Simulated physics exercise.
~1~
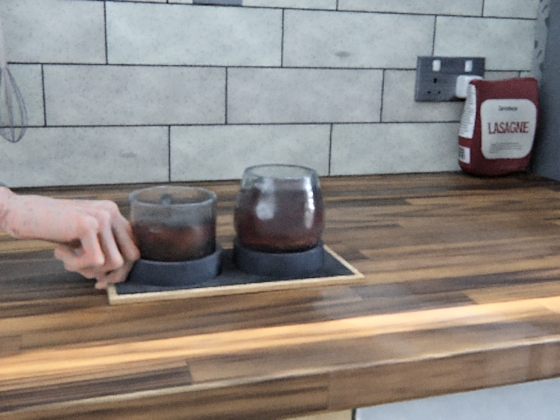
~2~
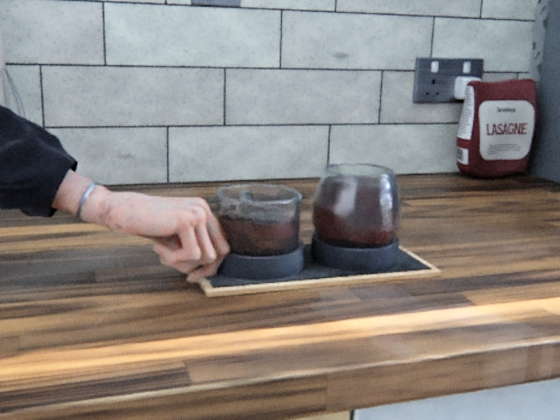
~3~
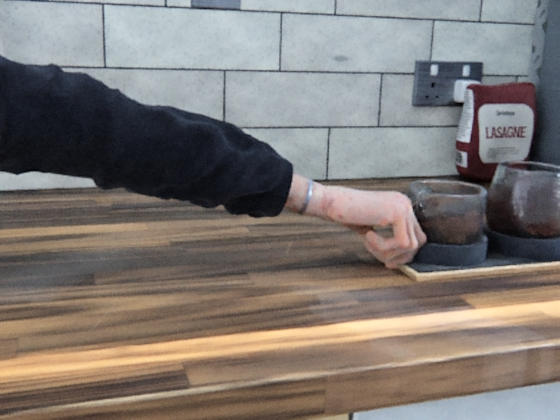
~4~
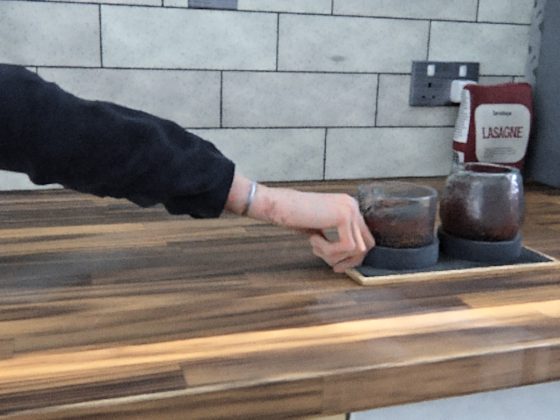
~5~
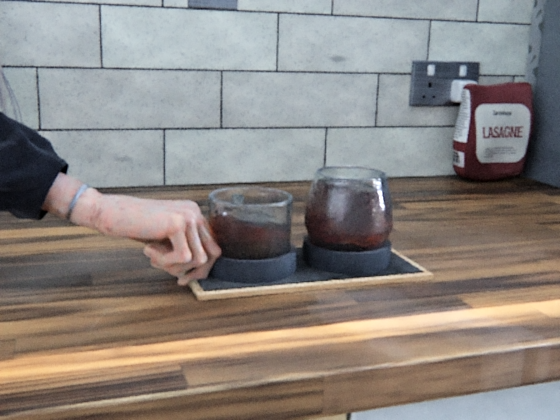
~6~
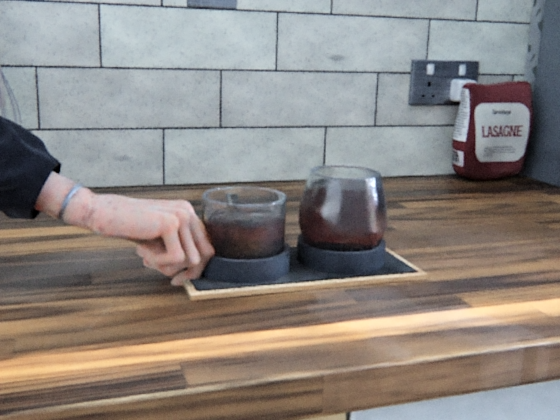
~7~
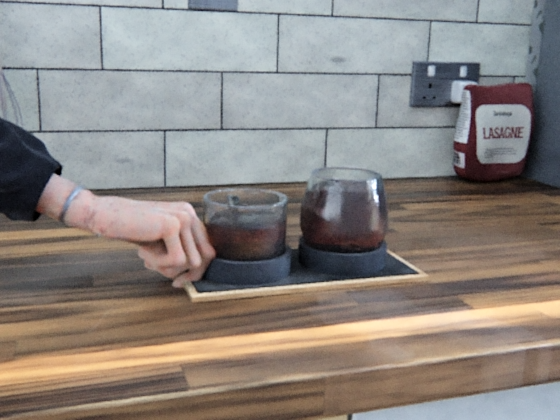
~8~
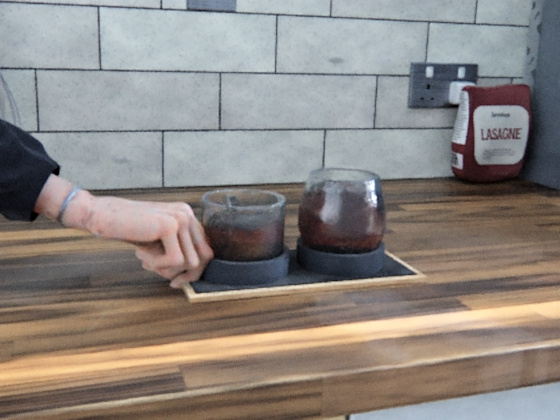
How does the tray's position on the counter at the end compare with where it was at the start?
The tray ended up a little farther to the right along the counter than where it started.
A hand slid a tray carrying a mug and a stemless wine glass of tea rightward along a wooden counter, then pulled it partway back to the left and held it still, with both vessels upright and no spill in sight.
